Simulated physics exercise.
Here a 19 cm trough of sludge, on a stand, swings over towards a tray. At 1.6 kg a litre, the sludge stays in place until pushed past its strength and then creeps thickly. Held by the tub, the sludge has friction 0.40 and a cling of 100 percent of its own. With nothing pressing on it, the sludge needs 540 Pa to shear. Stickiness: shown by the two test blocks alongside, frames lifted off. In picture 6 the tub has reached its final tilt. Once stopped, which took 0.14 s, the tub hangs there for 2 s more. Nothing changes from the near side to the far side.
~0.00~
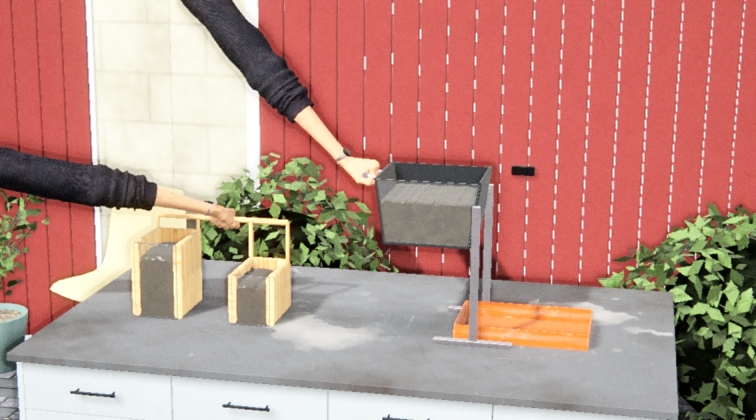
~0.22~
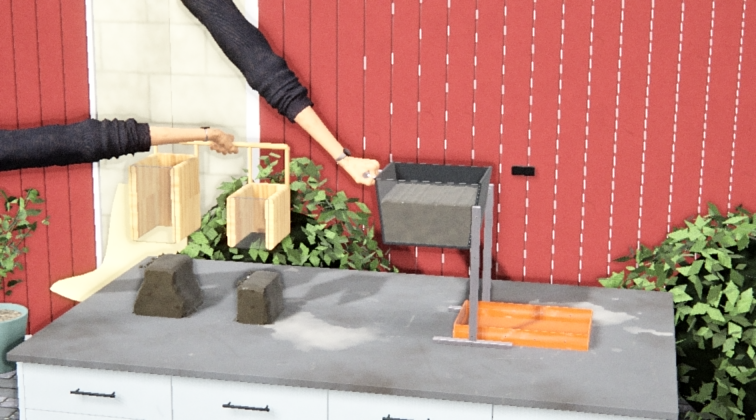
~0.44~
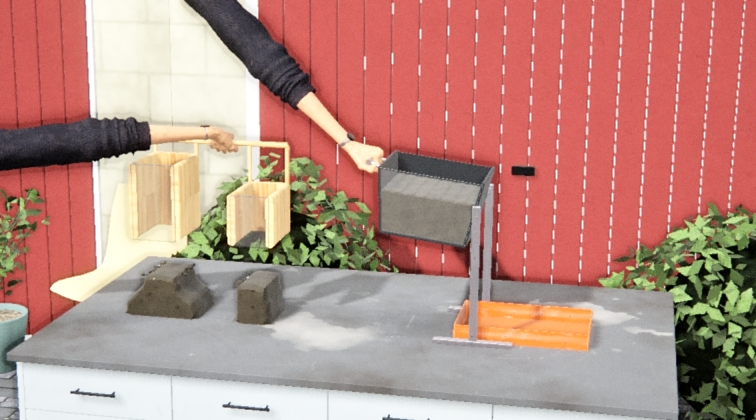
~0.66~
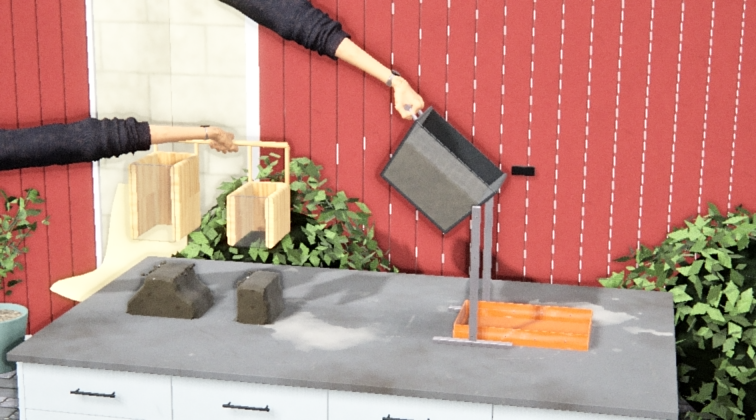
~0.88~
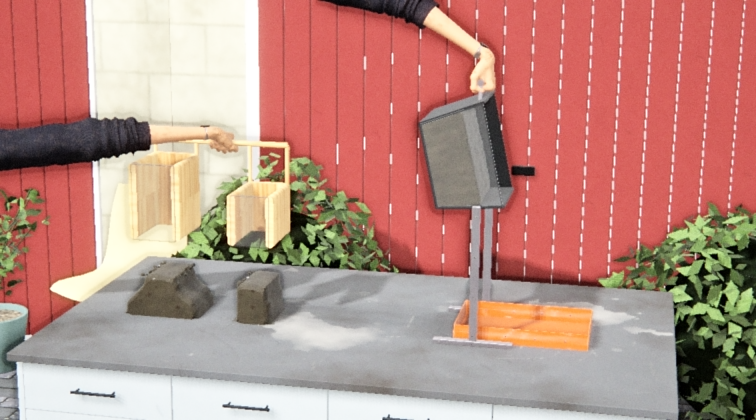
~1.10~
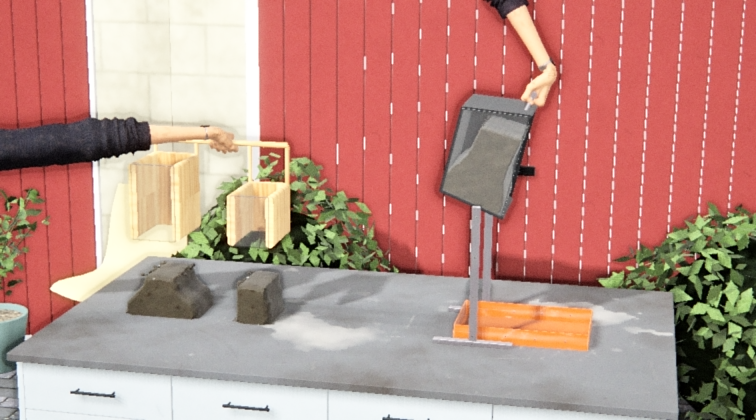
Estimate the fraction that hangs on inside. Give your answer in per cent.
I would say roughly 0 per cent.
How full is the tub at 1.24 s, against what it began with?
Near 45 %.
After 1.24 s, the tub is at 103 degrees and holds 45 %.
After 1.41 s, the tub is at 103 degrees and holds 22 %.
After 1.58 s, the tub is at 103 degrees and holds 4 %.
After 1.75 s, the tub is at 103 degrees and holds 0 %.
After 3.10 s, the tub is at 103 degrees and holds 0 %.
